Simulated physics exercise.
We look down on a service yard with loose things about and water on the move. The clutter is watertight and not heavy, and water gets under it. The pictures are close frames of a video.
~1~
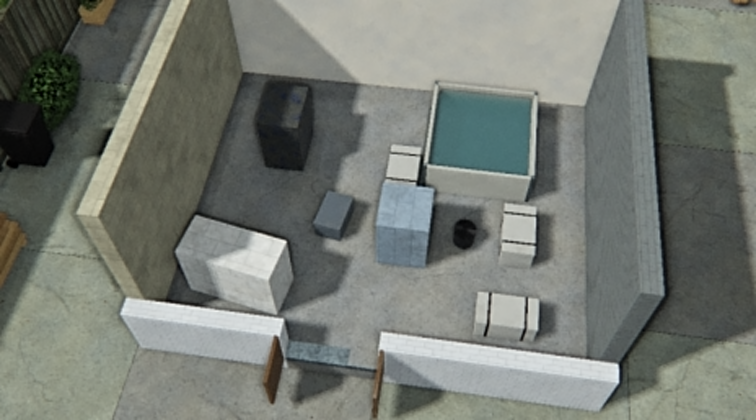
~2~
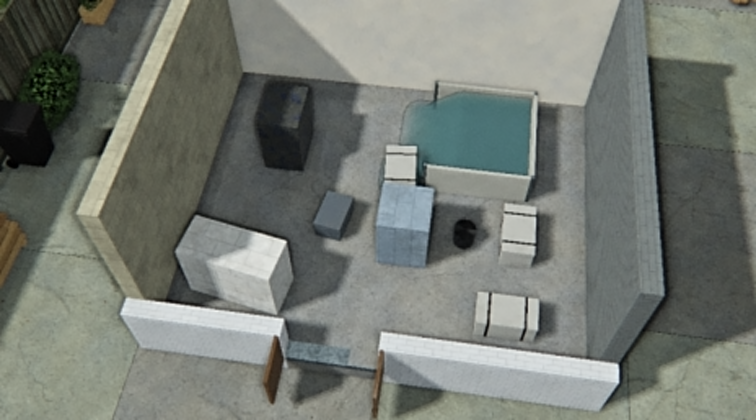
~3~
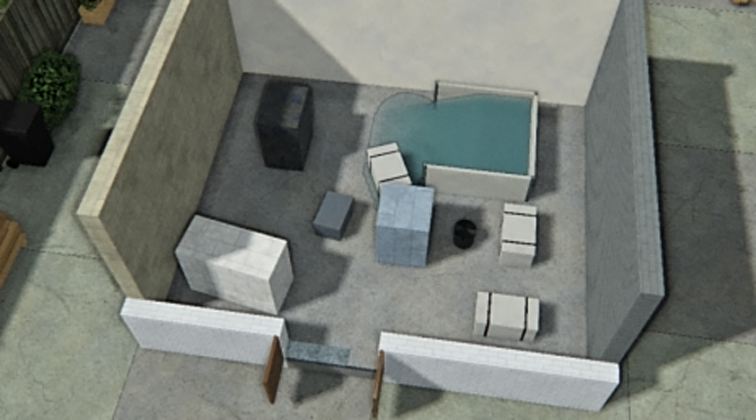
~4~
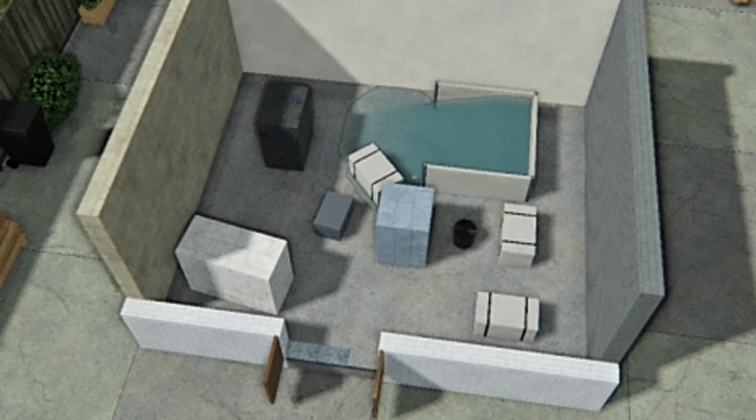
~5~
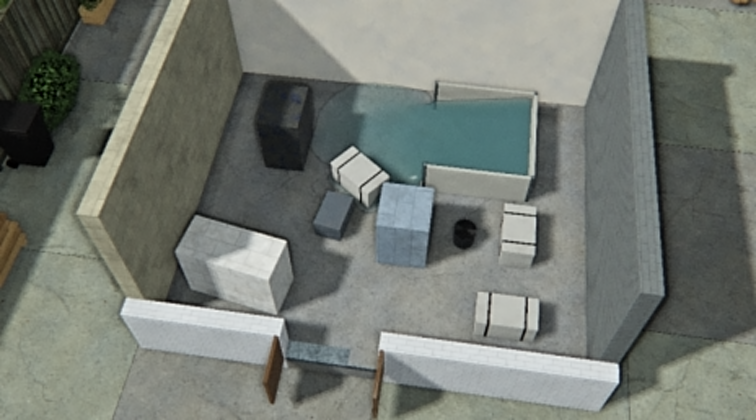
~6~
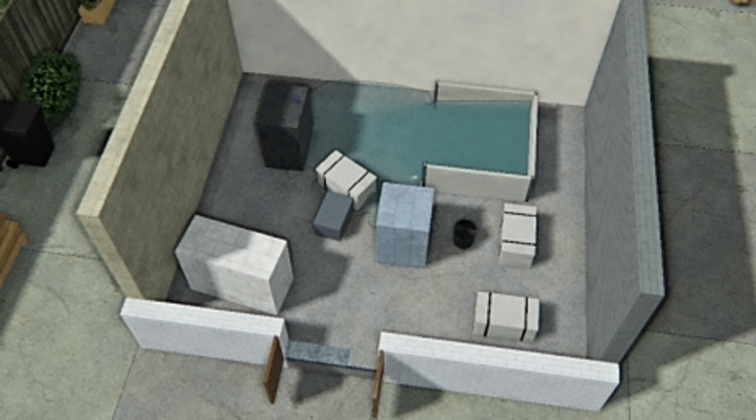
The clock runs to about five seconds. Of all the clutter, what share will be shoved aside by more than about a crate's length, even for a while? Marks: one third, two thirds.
It is from one to two thirds.
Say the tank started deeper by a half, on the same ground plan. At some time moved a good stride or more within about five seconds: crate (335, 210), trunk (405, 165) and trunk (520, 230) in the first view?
One after the other: Swept aside, yes, less than that.
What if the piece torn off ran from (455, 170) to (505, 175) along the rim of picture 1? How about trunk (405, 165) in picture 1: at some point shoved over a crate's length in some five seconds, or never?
Verdict: Short of that.
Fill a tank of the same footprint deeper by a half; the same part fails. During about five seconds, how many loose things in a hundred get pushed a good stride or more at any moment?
About 40 per cent.
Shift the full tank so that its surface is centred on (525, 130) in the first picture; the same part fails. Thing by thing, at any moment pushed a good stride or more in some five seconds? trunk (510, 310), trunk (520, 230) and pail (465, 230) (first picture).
In that order: No, short of that, never so far.
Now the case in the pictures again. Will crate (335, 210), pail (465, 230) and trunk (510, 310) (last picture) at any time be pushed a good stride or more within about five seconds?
One after the other: That far or more, not that far, no.
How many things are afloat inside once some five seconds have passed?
It comes to 2.
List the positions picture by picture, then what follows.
A trunk at (404, 167), on the bottom; a pail at (465, 229), on the bottom; 0 of 5 have shifted, in the first frame.
A trunk at (401, 167), on the bottom, close to its start; a pail at (465, 229) rests on the ground; 0 of 5 have shifted, in the second frame.
A trunk at (389, 166), on the bottom, close to its start; a pail at (465, 229), on the bottom; 1 of 5 have shifted, in the third frame.
A trunk at (376, 167) rests on the ground, a stride from its start; a pail at (465, 229), on the bottom; 1 of 5 have shifted, in the fourth frame.
A trunk at (360, 170) rests on the ground, a stride from its start; a pail at (465, 229), on the bottom; 1 of 5 have shifted, in the fifth frame.
A trunk at (346, 173), on the bottom, a stride from its start; a pail at (465, 229), on the bottom; 1 of 5 have shifted, in the sixth frame.
A moment on, 1 of 5 are well off their spots; 0 afloat.
Next, 2 of 5 are well off their spots; 1 afloat.
Later, 2 of 5 are well off their spots; 2 afloat.
In the end, 2 of 5 are well off their spots, and 2 have been at some point; 2 afloat.
